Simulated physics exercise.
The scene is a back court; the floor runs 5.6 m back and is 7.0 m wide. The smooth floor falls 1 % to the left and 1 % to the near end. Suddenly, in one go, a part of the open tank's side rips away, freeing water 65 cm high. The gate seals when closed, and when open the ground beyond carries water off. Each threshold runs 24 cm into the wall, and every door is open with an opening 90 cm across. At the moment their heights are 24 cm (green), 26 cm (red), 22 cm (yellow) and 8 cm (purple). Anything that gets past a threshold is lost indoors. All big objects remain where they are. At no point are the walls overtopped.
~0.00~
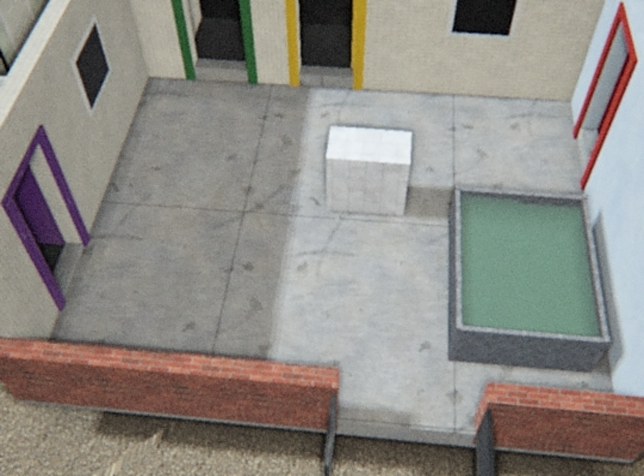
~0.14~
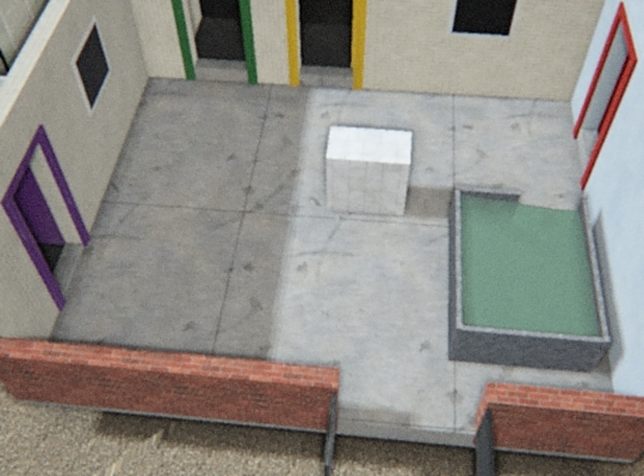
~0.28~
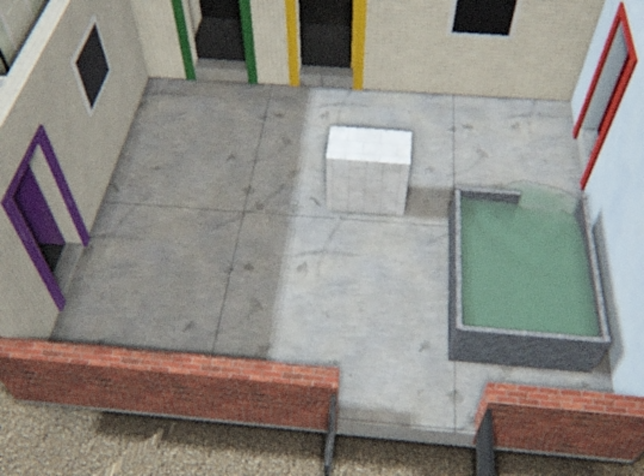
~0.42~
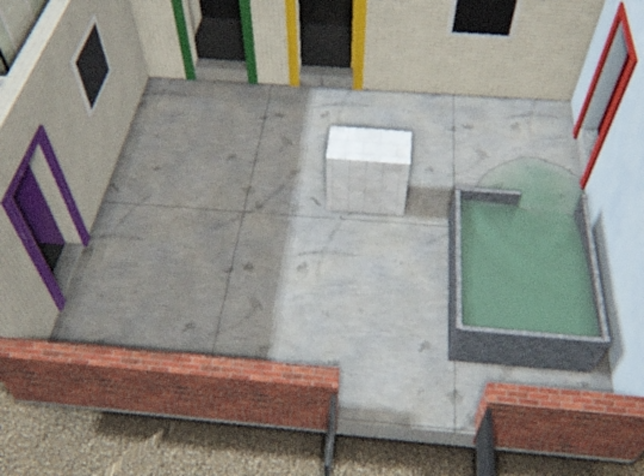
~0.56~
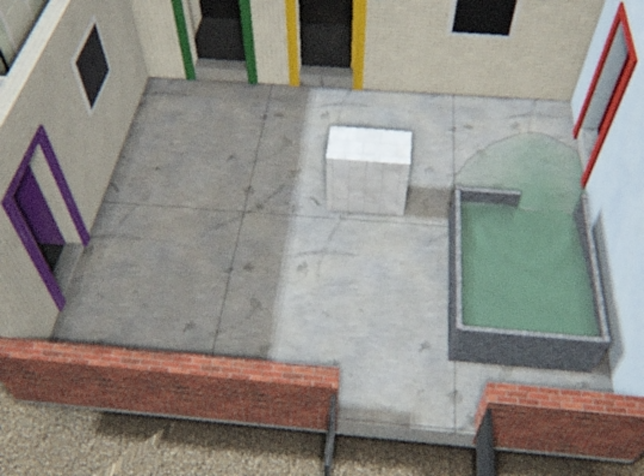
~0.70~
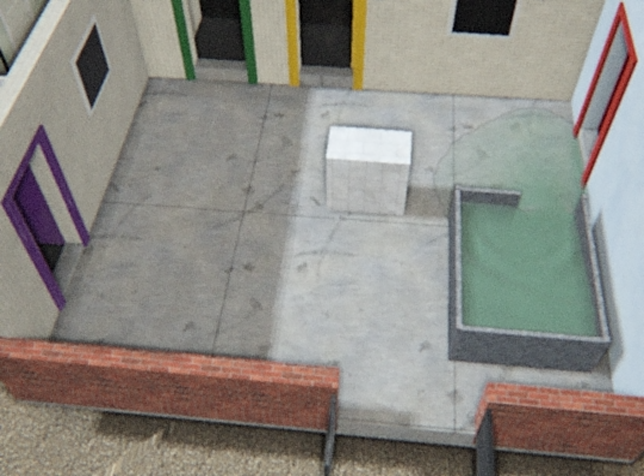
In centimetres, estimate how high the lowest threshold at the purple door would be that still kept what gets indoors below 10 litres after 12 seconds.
It comes to roughly 7 cm.
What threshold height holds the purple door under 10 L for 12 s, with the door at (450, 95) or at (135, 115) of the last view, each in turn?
First place around 17 cm, second around 15 cm.
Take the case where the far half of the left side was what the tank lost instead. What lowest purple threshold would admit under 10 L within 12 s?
I'd say close to 22 cm.
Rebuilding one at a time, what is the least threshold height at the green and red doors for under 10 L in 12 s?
You'd want about 6.0 centimetres at green and about 17 centimetres at red.
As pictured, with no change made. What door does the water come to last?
Answer: Purple.
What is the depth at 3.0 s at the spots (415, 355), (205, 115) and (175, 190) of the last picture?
About 0, 0 and 0 cm.
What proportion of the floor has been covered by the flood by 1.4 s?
About 15 per cent.
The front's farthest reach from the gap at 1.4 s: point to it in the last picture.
I'd put the front's tip around (428, 93).
After 1.4 s water covers 15 % of the floor, deepest (40 cm) near (550, 100); it has not reached the purple door.
After 3.0 s water covers 30 % of the floor, deepest (28 cm) near (529, 106); it has not reached the purple door.
After 12.0 s water covers 95 % of the floor, deepest (15 cm) near (37, 374); 10 cm at the purple door, 5 litres in over its 8 cm threshold.
At the purple door as built, the water arrived by 5.0 s and peaked near 10 cm at 12.0 s.
With a threshold of 6 cm, 16 litres would have come in within the 12 s; with 8 cm, 5 litres. So under 10 litres takes about 7 cm.
